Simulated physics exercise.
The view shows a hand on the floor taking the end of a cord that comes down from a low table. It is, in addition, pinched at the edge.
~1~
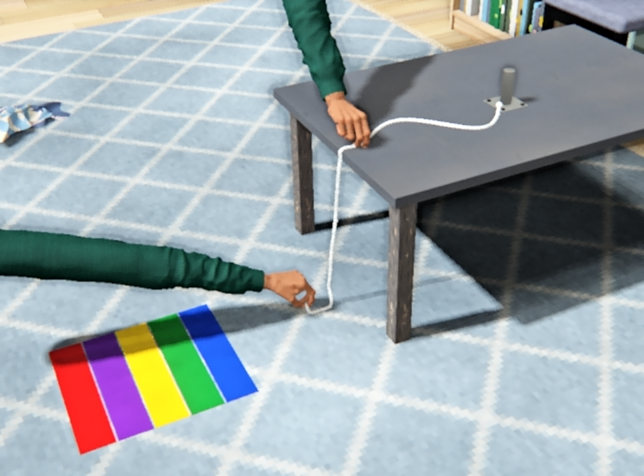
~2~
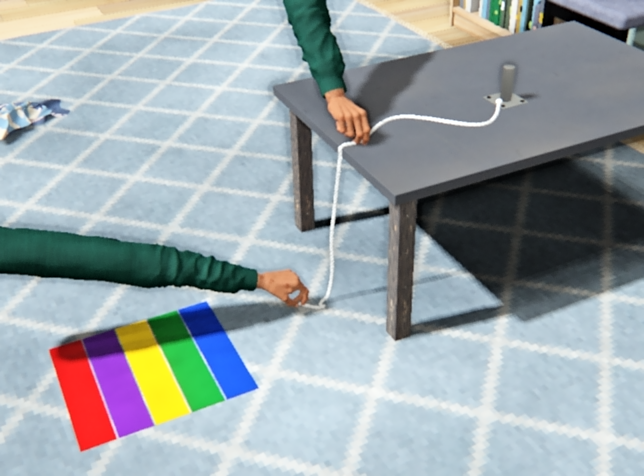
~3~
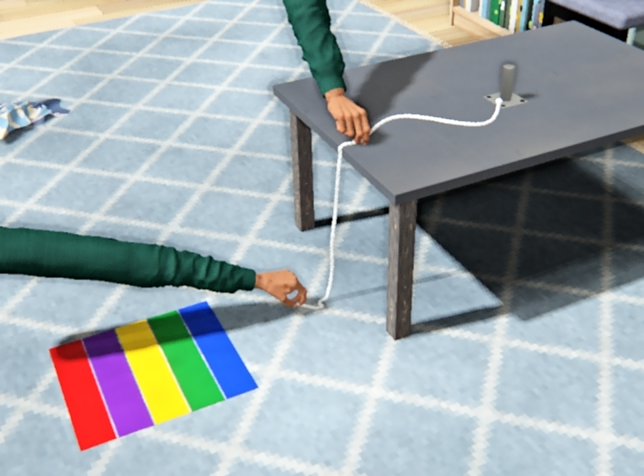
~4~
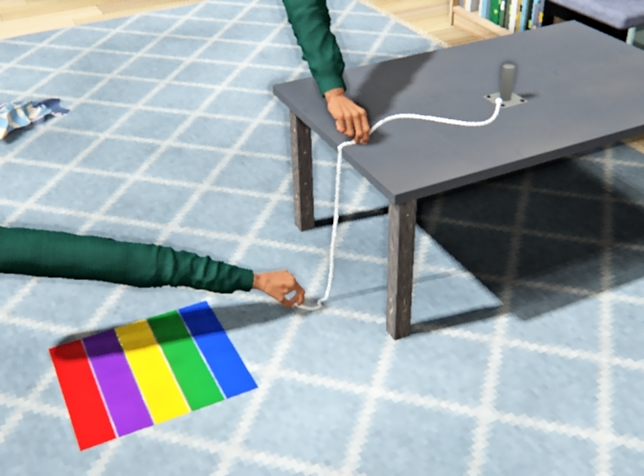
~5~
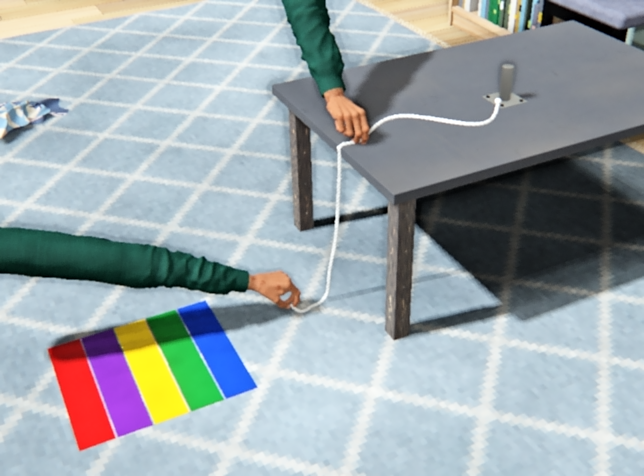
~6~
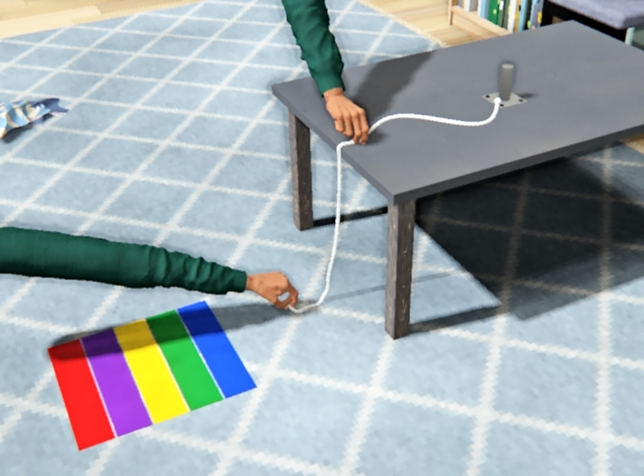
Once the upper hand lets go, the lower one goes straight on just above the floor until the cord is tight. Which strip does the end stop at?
The yellow one.
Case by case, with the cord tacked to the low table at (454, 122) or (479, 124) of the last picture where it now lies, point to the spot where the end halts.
In order of the tries, it's near (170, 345) and near (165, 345).
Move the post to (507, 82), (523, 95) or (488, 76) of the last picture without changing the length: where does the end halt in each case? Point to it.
First (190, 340), then (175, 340), and last (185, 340).
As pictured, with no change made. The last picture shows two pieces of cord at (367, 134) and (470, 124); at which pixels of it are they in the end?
Final positions are (333, 153) and (440, 117), in that order.
Soon after, end near (203, 333); over blue.
Then, end near (167, 345); over green.
At full stretch, end near (145, 352); over yellow. The end stops over the yellow strip.
